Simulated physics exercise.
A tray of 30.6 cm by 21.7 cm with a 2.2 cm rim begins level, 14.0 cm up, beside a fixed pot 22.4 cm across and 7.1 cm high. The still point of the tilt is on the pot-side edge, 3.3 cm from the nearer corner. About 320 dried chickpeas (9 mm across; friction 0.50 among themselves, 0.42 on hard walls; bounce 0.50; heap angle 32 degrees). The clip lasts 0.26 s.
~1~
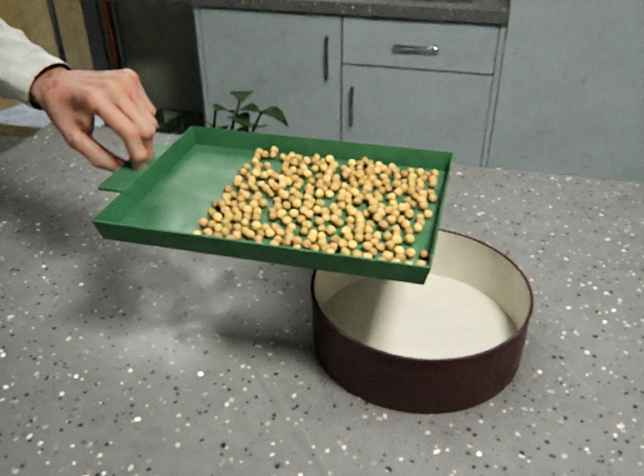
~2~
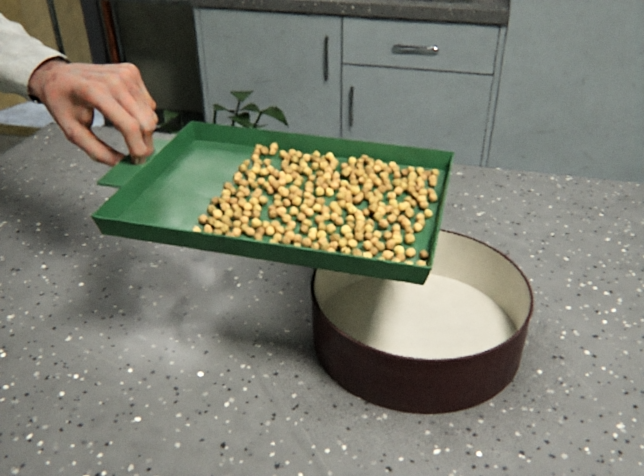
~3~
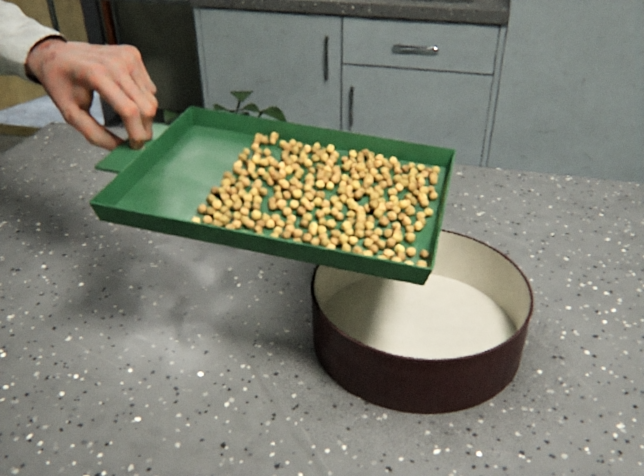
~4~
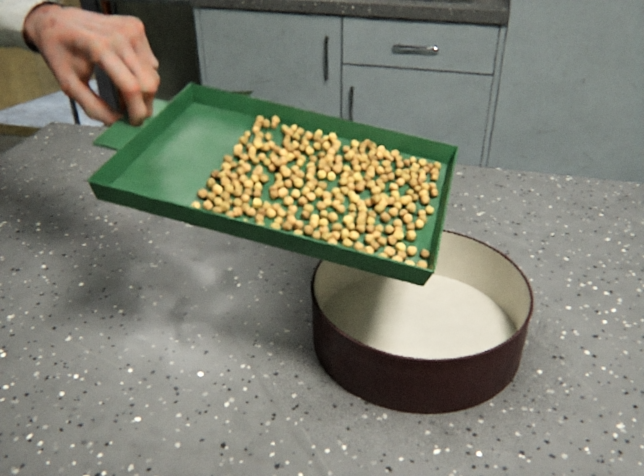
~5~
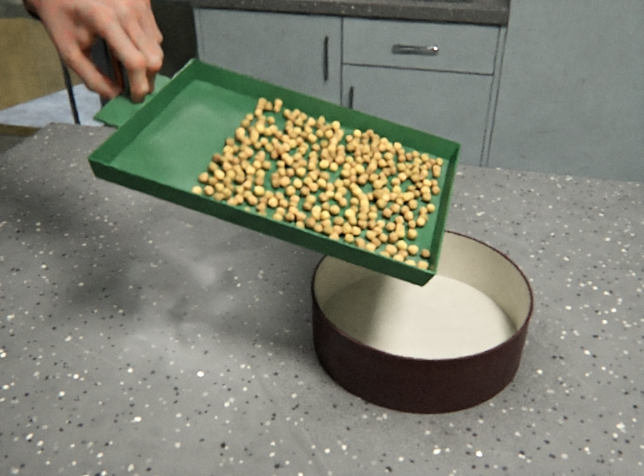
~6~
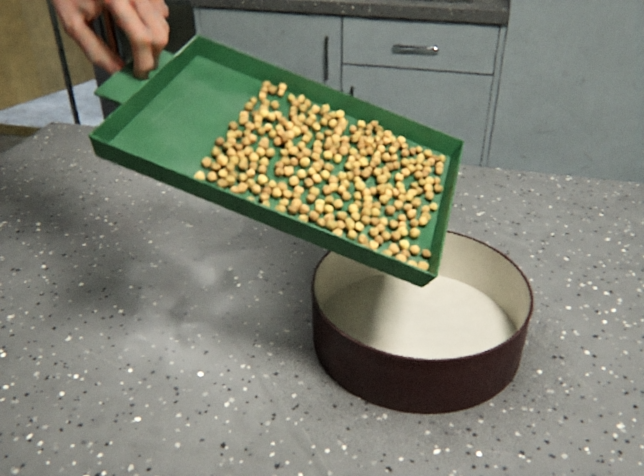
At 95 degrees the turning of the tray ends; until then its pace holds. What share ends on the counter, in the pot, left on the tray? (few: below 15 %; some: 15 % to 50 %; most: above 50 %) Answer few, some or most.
On the counter: Some; in the pot: Most; left on the tray: Few.
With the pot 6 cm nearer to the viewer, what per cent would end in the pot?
Then about 80 per cent.
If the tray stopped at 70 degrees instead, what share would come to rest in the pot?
In that case some 5 per cent.
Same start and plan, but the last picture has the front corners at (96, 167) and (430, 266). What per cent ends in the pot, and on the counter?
Pot 75, counter 20.
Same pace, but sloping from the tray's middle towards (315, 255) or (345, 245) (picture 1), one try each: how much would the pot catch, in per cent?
About 15 and 35 per cent.
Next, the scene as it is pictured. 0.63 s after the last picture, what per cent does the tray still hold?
About 95 per cent.
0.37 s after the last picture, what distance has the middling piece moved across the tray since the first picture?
About 5 cm.
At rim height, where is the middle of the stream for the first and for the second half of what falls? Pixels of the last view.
First near (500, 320), later near (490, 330).
Then, 0.37 s after the last picture, tilt 55 degrees; the tray holds 100 %, the pot 0 %.
Then, 0.63 s after the last picture, tilt 81 degrees; the tray holds 95 %, the pot 0 %.
Then, 0.99 s after the last picture, tilt 95 degrees; the tray holds 15 %, the pot 45 %.
In the end, counter 35 %, pot 65 %, tray 0 %.
